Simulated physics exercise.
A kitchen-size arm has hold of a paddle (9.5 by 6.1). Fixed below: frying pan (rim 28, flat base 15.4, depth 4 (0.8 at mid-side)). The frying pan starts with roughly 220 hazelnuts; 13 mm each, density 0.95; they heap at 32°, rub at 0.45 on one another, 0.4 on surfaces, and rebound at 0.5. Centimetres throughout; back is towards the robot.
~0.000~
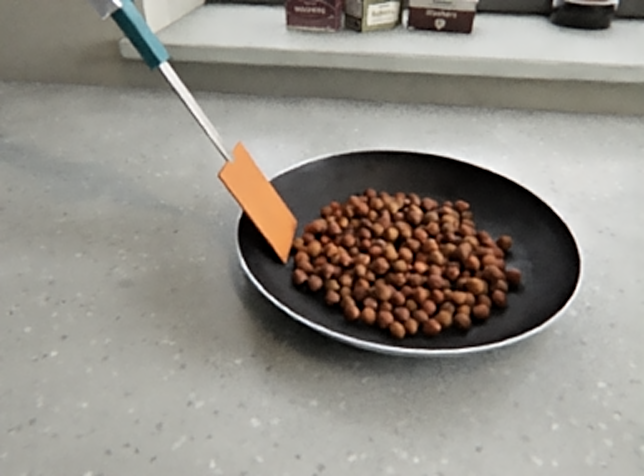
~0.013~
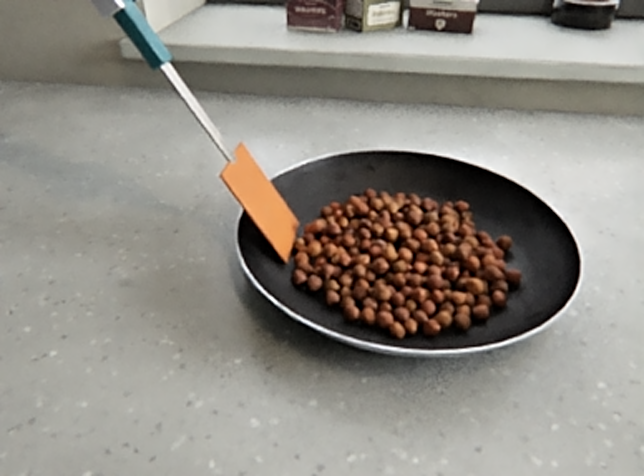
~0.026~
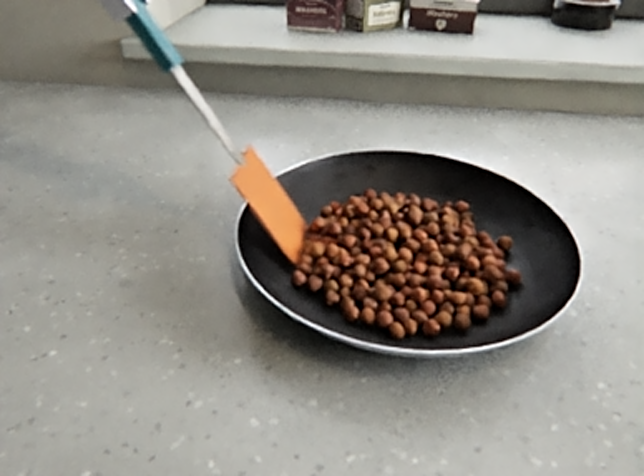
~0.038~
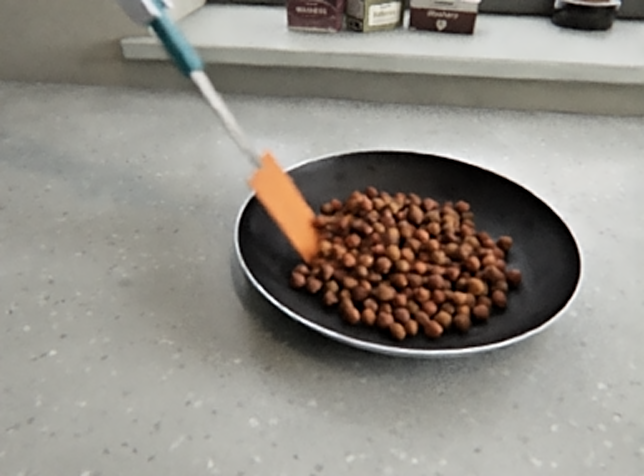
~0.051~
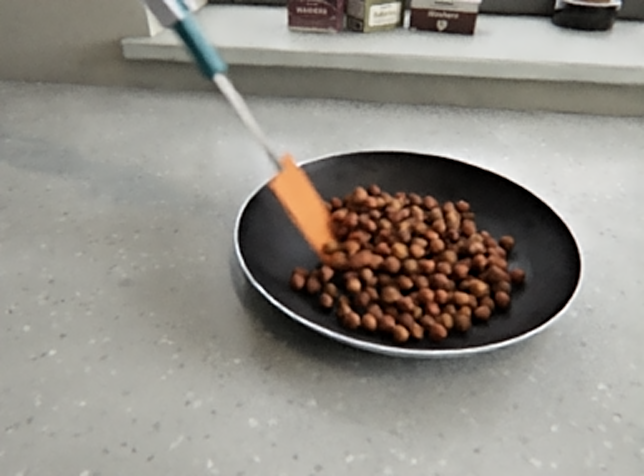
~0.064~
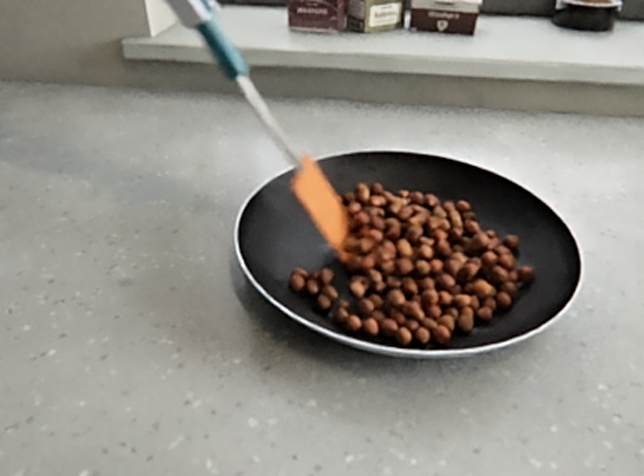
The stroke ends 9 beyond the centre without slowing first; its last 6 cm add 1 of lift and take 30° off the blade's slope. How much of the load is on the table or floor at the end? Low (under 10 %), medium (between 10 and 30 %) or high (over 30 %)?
A medium share, between 10 and 30 %, ends on the table or floor.
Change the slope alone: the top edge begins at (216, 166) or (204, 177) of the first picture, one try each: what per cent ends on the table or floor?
About 15 and 10 per cent.
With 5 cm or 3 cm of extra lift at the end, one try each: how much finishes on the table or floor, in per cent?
Some 15 and 15 per cent.
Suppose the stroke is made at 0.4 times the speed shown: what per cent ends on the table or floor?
About 0 per cent.
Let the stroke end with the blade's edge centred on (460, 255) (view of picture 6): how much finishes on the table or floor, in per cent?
About 0 per cent.
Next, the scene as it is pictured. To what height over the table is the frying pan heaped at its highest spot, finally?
Roughly 4.5 cm.
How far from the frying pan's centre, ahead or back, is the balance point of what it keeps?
About 4.0 cm ahead.
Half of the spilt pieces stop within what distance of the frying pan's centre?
About 24 cm.
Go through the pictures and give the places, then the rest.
The first frame shows paddle top edge at (229, 157), sloping 59°; upper third of the load around (405, 246), from x 295 to 515, top at y 195; 220 in the frying pan.
The second frame shows paddle top edge at (231, 158), sloping 59°; upper third of the load around (405, 246), from x 300 to 515, top at y 195.
The third frame shows paddle top edge at (241, 161), sloping 59°; upper third of the load around (405, 246), from x 300 to 515, top at y 195.
The fourth frame shows paddle top edge at (259, 165), sloping 59°; upper third of the load around (403, 244), from x 295 to 515, top at y 195.
The fifth frame shows paddle top edge at (279, 167), sloping 59°; upper third of the load around (409, 246), from x 295 to 520, top at y 190.
The sixth frame shows paddle top edge at (300, 169), sloping 59°; upper third of the load around (413, 241), from x 295 to 525, top at y 190; 220 in the frying pan.
By 0.09 s, sloping 59°, highest piece 7 above the table; 220 in the frying pan.
By 0.13 s, sloping 52°, highest piece 8 above the table; 220 in the frying pan.
By 0.34 s, sloping 29°, highest piece 6 above the table; 191 in the frying pan, 25 on the table or floor, 4 on the blade or in flight.
By 1.39 s, sloping 29°, highest piece 4 above the table; 191 in the frying pan, 29 on the table or floor.
Final count, 191 in the frying pan, 29 on the table or floor. That is 13 % on the table or floor.
